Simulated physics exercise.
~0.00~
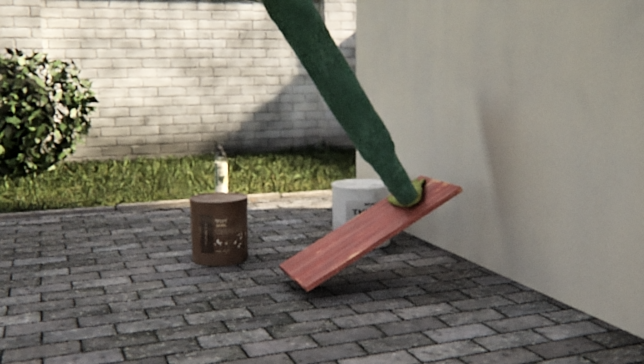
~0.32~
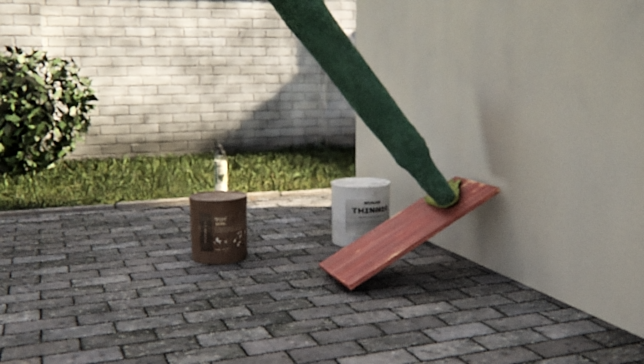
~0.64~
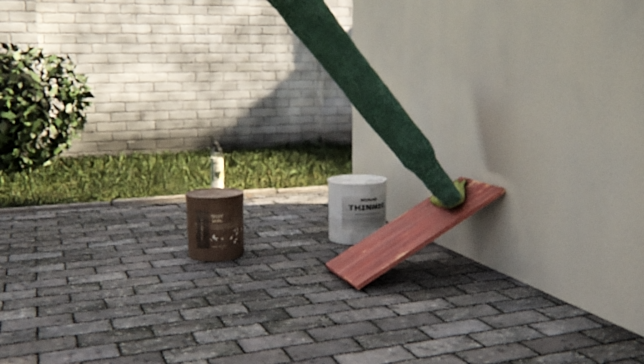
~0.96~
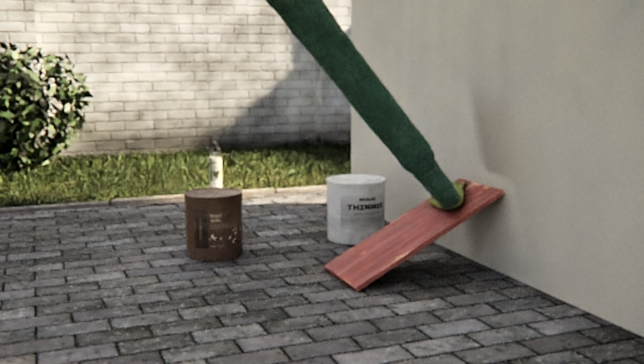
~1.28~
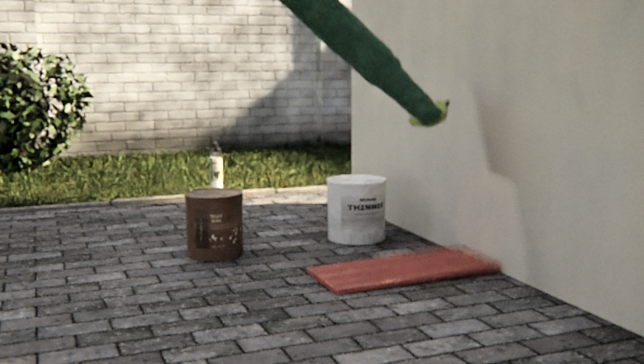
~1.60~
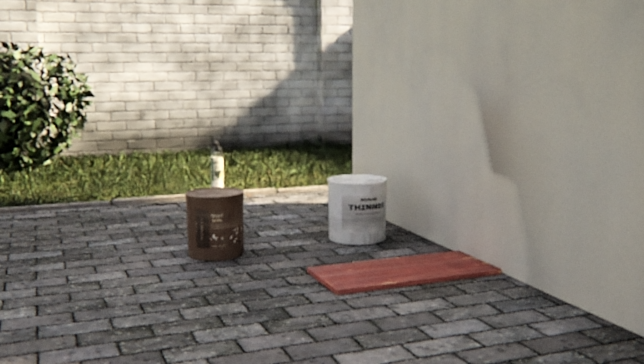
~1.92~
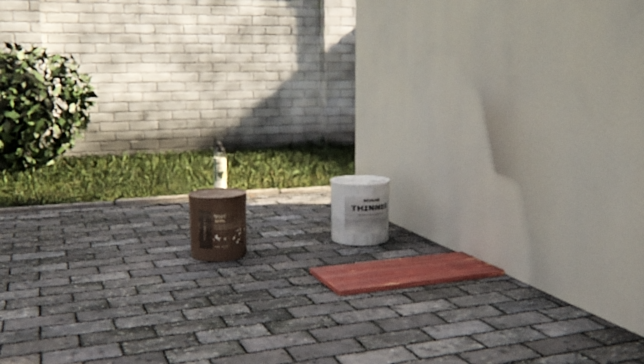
A red board was held tilted by a green-sleeved arm, which moved it right until it leaned against the bare wall, then let go and drew away; the board slipped down and ended flat on the paving, near the brown and white pails.
